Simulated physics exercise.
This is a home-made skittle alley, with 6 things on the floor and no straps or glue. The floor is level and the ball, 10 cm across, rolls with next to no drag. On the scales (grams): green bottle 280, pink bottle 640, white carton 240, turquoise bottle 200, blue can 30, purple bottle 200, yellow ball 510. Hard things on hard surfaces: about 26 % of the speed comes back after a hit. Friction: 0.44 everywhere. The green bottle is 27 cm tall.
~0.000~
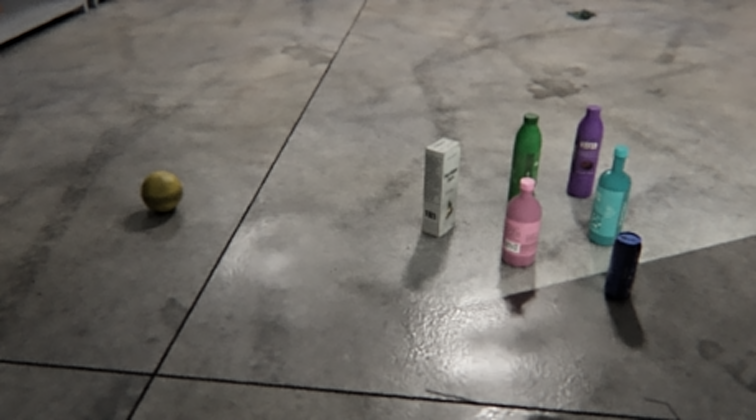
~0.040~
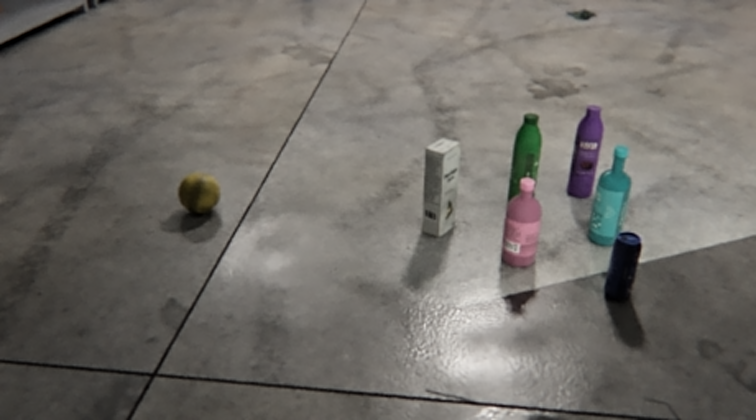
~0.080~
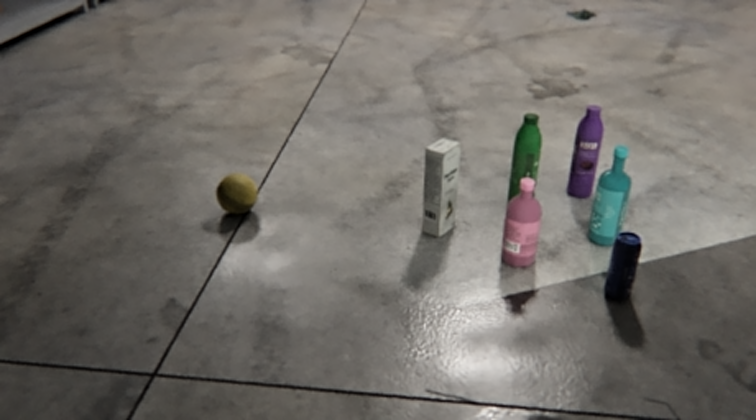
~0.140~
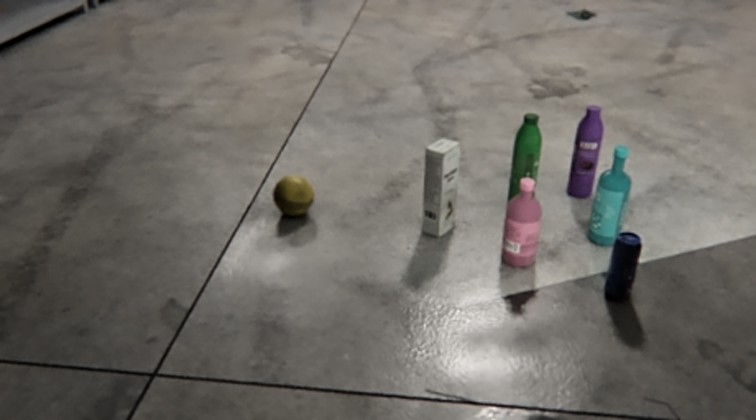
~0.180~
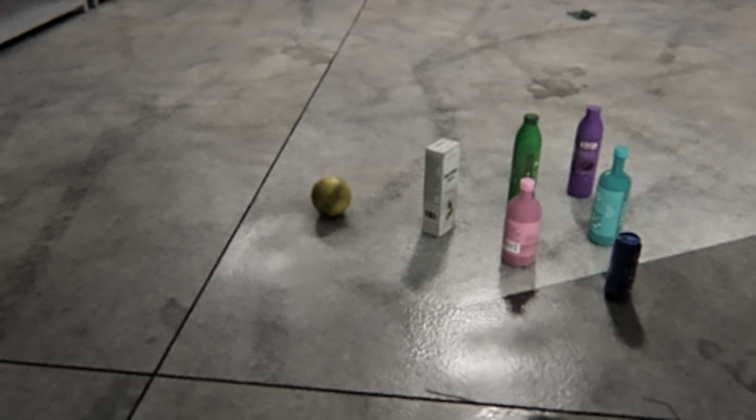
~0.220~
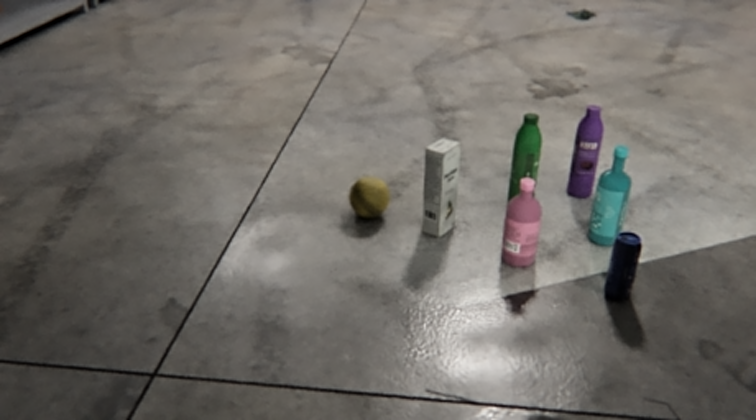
A yellow ball rolls from left to right across a level, grey, stained floor scored with dark lines, seen from above at an angle by a still camera. On the right stand a white carton, green, purple, turquoise and pink bottles, and a dark blue can. The ball crosses a long dark line and draws close to the carton's left side, while the group stays motionless.
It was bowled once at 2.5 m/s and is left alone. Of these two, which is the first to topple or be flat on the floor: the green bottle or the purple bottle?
Of the two named, the former: The green bottle.
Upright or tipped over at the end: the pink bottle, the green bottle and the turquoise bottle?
The pink bottle stays upright; the green bottle falls over; the turquoise bottle is still upright.
Around 0.52 s, ball has run 98 cm; yellow ball near (541, 191); green bottle at 42° to upright near (585, 167); white carton at 35° to upright.
Around 0.82 s, ball has run 117 cm; yellow ball near (611, 189); green bottle on its side near (674, 201); purple bottle at 9° to upright near (591, 146); white carton on its side.
Around 1.62 s, ball has run 158 cm; green bottle on its side near (725, 229); white carton on its side.
Around 2.72 s, green bottle on its side near (744, 240); white carton on its side.
Finally (3.6 s), on their side or leaning hard on the floor, green bottle and white carton; the other 4 still in place (within 8 cm). Final places as that camera would see them, green bottle near (747, 242), purple bottle near (590, 150). Green bottle went at 0.50 s; purple bottle was never lost.
